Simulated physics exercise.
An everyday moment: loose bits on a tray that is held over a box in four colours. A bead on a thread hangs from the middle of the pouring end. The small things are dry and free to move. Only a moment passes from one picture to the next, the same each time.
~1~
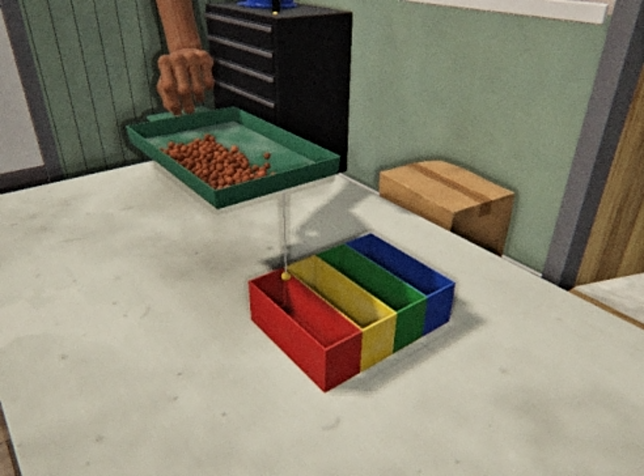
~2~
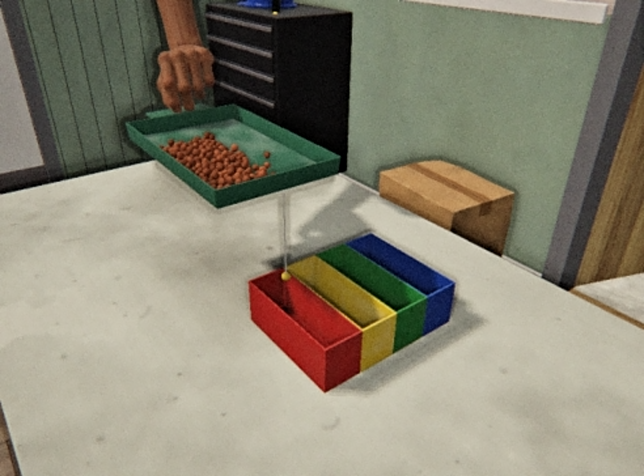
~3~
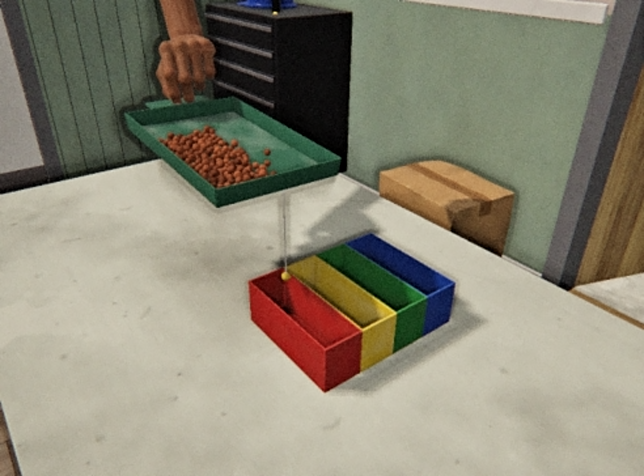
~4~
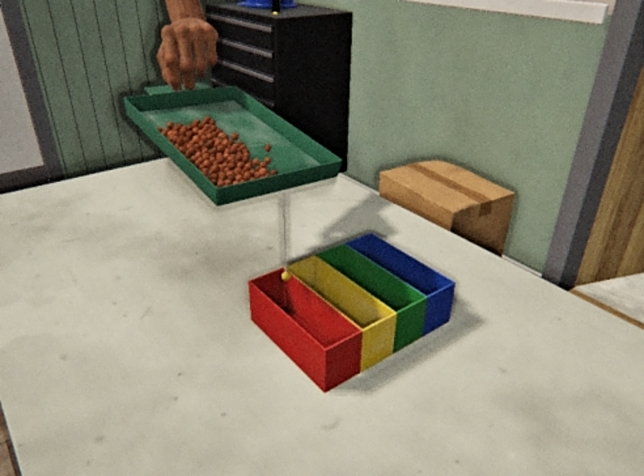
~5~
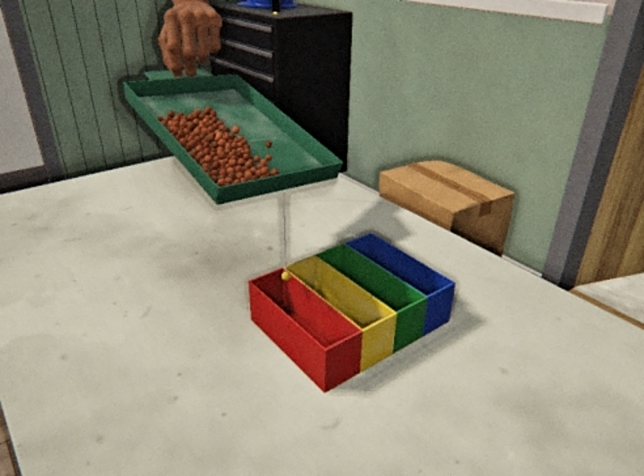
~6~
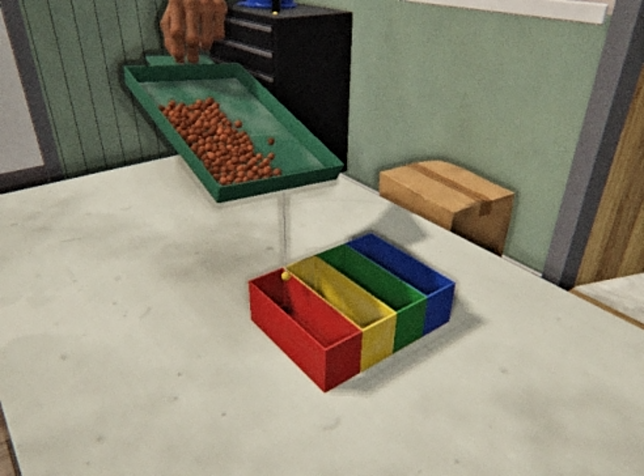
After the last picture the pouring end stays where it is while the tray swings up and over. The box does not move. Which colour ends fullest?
The yellow cell gets the most.
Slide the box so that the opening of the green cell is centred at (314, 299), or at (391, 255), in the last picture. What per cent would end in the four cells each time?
Near 90 % and 70 %.
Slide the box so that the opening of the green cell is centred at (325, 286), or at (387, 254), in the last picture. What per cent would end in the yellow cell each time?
In turn 20 and 20 in a hundred.
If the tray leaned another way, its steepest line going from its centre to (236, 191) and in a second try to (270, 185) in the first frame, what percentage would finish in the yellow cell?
First some 0, then 20 per cent.
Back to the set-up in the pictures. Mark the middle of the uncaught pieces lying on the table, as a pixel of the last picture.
Close to (317, 426).
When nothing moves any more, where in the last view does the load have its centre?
At about (348, 333).
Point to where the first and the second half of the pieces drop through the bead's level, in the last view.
Around (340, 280) and then (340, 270).
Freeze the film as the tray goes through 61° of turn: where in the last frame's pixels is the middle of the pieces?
Around (280, 153).
Shortly afterwards, tray tipped steeply; all but a few on the tray; only a few falling or outside the box.
Next, tray tipped right over; all but a few on the tray; only a few in the green cell; only a few in the yellow cell; only a few in the red cell.
Some moments later, tray tipped past a quarter turn; near half in the yellow cell; near a quarter in the green cell; near a quarter in the red cell; only a few in the blue cell; a little falling or outside the box.
In the end, tray tipped past a quarter turn; near half in the yellow cell; near a quarter in the green cell; near a quarter in the red cell; only a few in the blue cell; a little outside the box.
